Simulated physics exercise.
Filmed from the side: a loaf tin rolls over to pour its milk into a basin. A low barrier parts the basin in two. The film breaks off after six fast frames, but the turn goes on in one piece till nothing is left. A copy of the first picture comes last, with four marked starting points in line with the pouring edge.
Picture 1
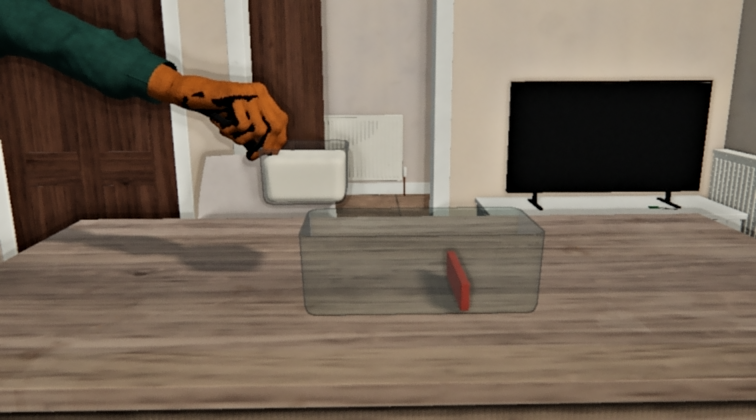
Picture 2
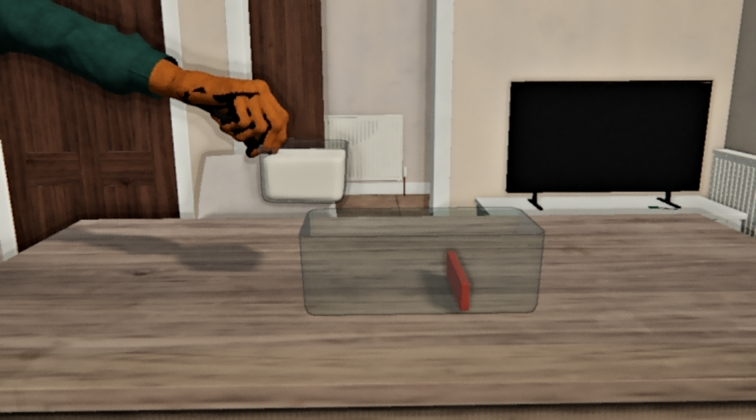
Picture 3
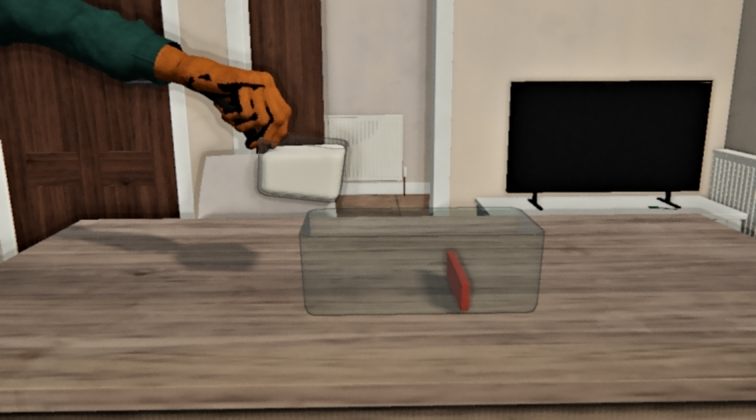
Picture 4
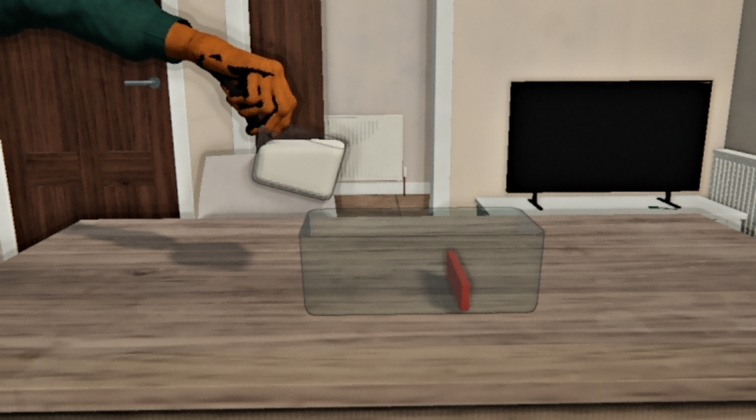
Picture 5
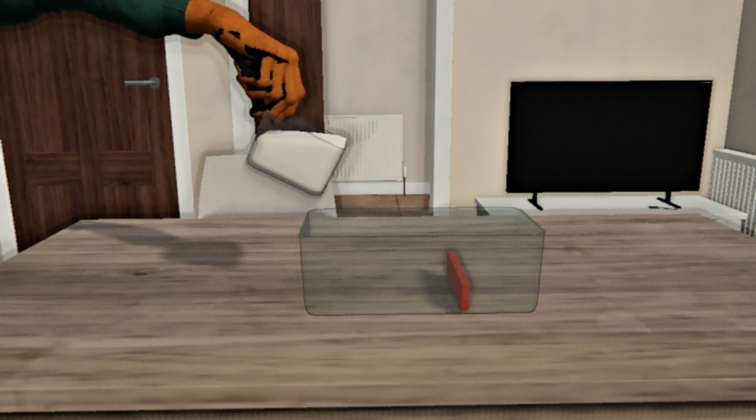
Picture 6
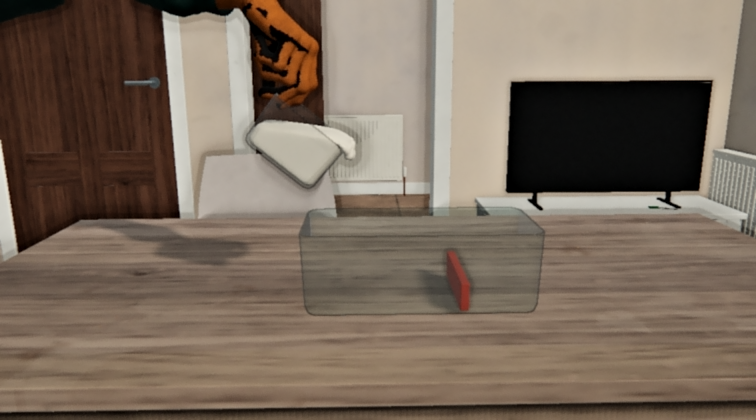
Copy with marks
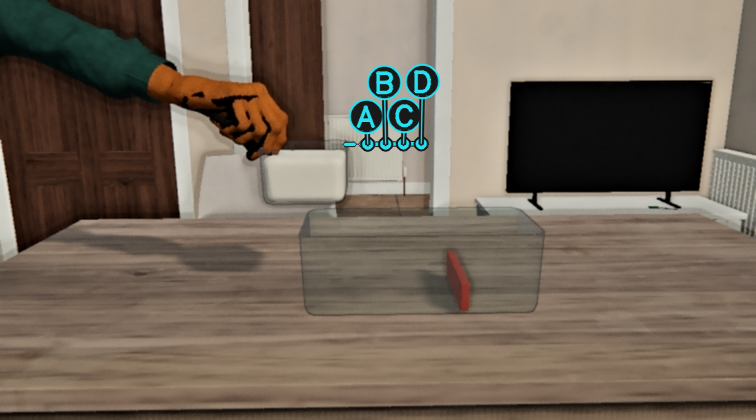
An orange hand tilts a container of milk rightward above a clear basin with a red barrier.
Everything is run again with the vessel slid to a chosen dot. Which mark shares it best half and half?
Go for B.
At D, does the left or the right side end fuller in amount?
More ends on the right.
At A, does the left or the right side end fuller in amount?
More ends on the left.
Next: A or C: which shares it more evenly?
That would be C.
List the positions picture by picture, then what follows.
Upright, lip at (345, 144); basin from (305, 313) to (537, 310); top of the wall at (457, 266); nothing has left yet.
Upright, lip at (345, 144); nothing has left yet.
Tipped about 7°, lip at (345, 144); nothing has left yet.
Tipped about 16°, lip at (345, 144); nothing has left yet.
Tipped about 26°, lip at (345, 144); milk is over the lip, down to (345, 144).
Tipped about 39°, lip at (345, 144); milk is over the lip, down to (349, 157).
On the marked copy, A at (367, 144); B at (385, 144); C at (403, 143); D at (421, 143).
For dot A, about 85 % ends left of the wall and 14 % right of it.
For dot B, about 50 % ends left of the wall and 48 % right of it.
For dot C, about 21 % ends left of the wall and 76 % right of it; 3 % is lost outside.
For dot D, about 15 % ends left of the wall and 84 % right of it.
